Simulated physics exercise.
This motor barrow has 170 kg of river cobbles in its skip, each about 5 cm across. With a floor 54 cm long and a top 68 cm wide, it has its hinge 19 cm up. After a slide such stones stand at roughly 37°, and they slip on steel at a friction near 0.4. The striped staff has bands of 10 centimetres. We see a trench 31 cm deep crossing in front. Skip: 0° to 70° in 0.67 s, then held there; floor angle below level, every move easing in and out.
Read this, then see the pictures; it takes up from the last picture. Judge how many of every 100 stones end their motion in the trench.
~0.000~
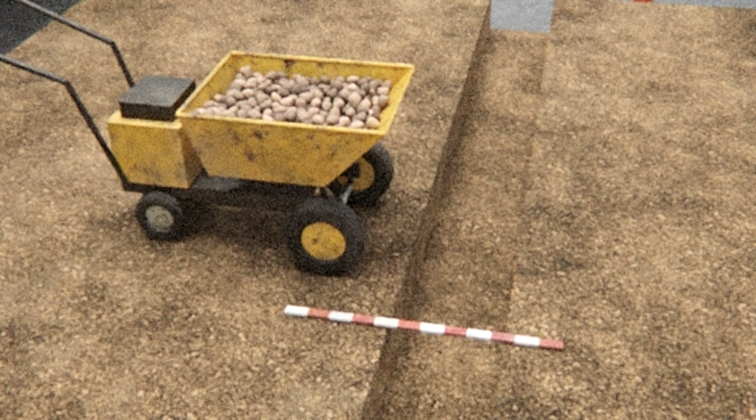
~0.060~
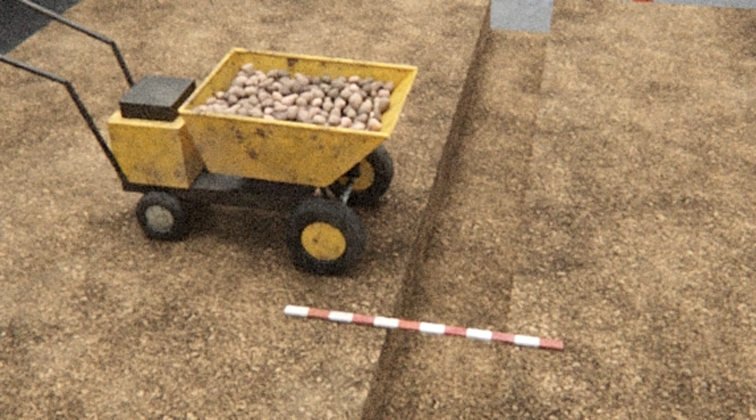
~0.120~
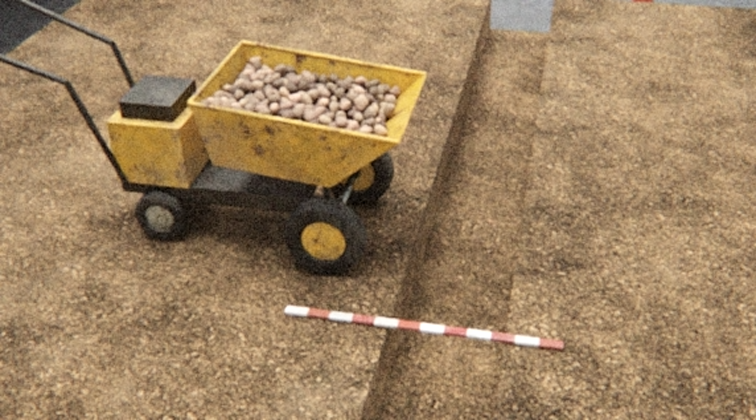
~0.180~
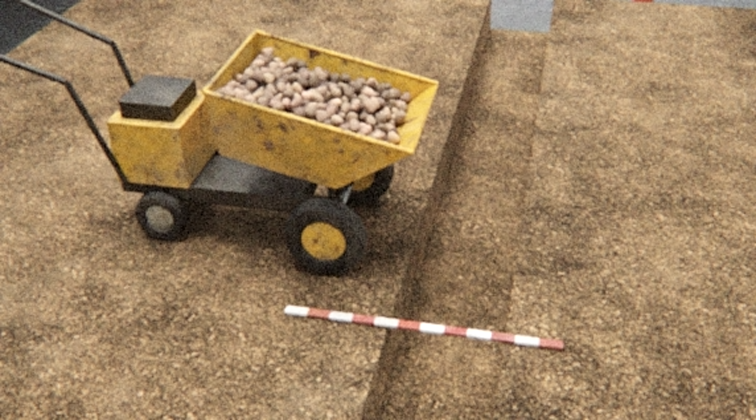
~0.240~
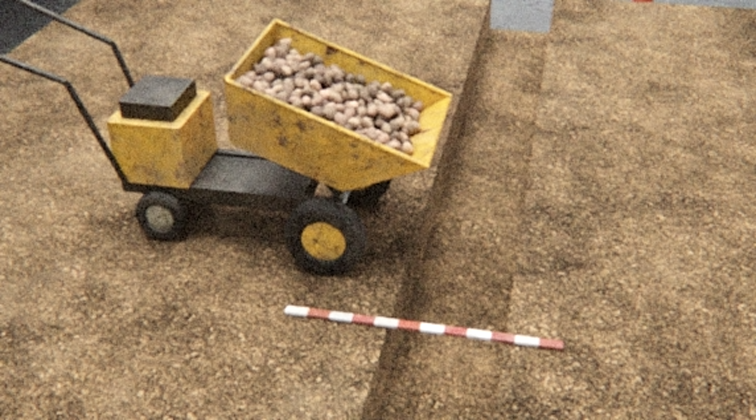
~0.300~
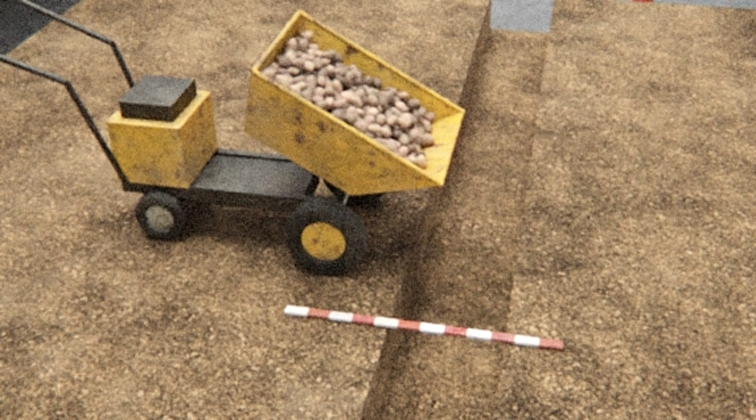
I would put it near 58 out of 100.
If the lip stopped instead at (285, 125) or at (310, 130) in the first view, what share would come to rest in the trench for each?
Result: Close to 90 then close to 100 per cent.
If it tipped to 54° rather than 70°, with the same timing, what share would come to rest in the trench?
In that case around 35 percent.
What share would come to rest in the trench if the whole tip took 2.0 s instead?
It would be near 75 per cent.
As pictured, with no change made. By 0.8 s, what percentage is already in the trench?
Something like 20 in a hundred.
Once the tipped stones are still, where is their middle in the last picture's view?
Around (508, 282).
After 0.5 s the floor is at 59°; 100 % in the skip; the foremost stones are at (466, 207).
After 0.8 s the floor is at 70°; 70 % in the skip, 18 % in the trench, 12 % past the trench; the foremost stones are at (553, 262).
After 1.1 s the floor is at 70°; 19 % in the skip, 40 % in the trench, 41 % past the trench; the foremost stones are at (721, 274).
After 3.1 s the floor is at 70°; 0 % in the skip, 58 % in the trench, 42 % past the trench; the foremost stones are past the picture's edge.
